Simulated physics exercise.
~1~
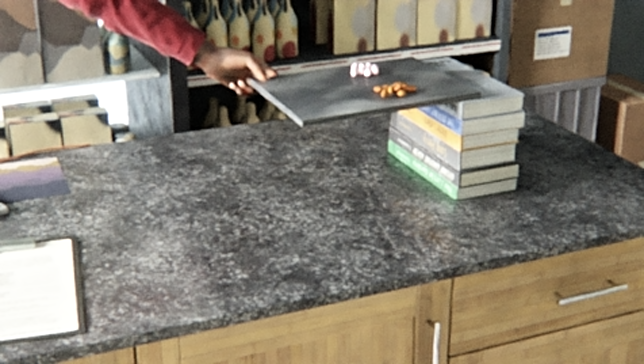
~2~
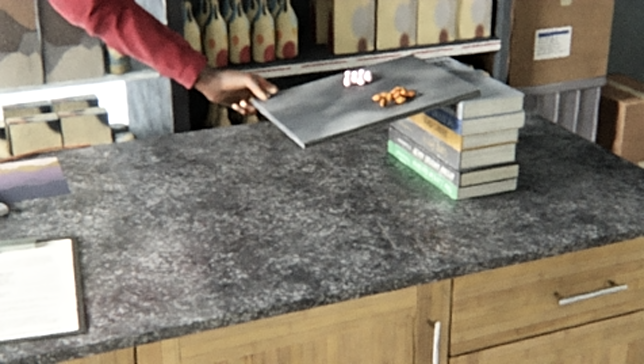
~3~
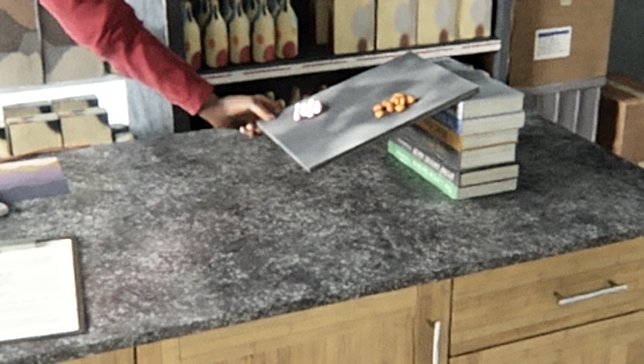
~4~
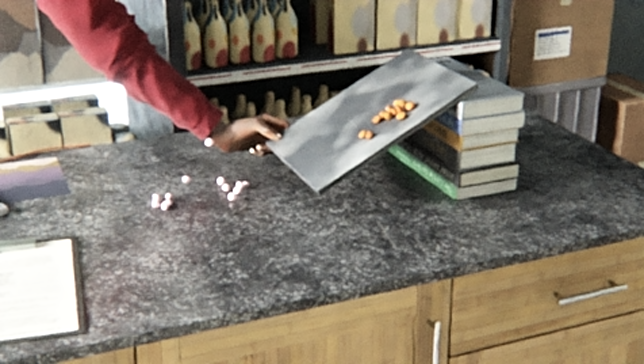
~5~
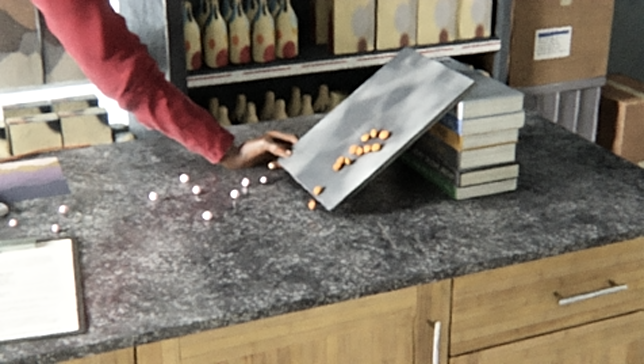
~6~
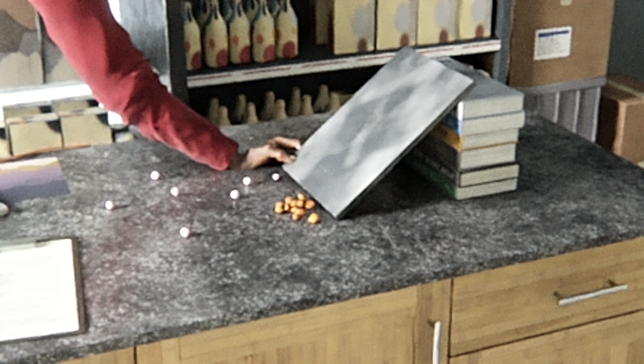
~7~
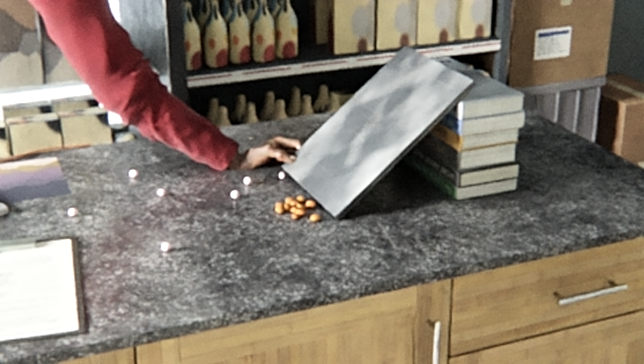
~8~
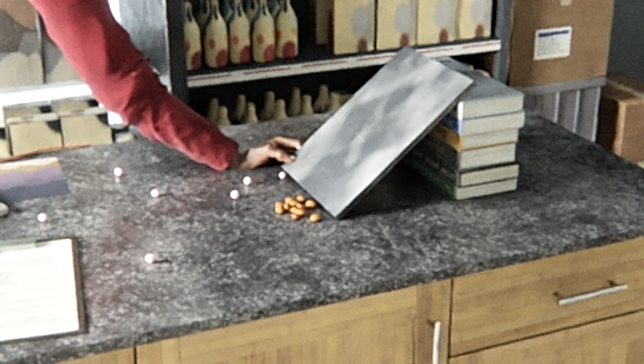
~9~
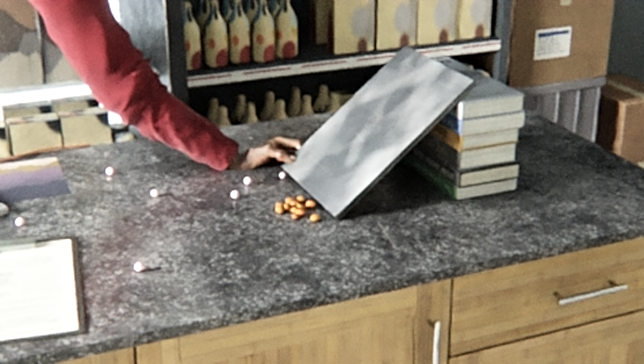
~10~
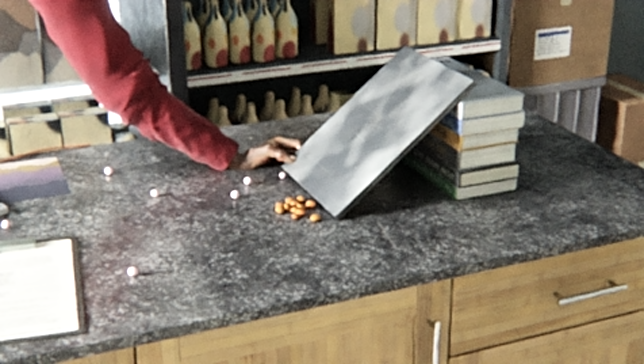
On a dark speckled counter, a hand in a red sleeve lowered one end of a grey board propped on books; the pale pink balls rolled off and scattered far to the left, while the orange pieces slid down later and stayed heaped at its foot.
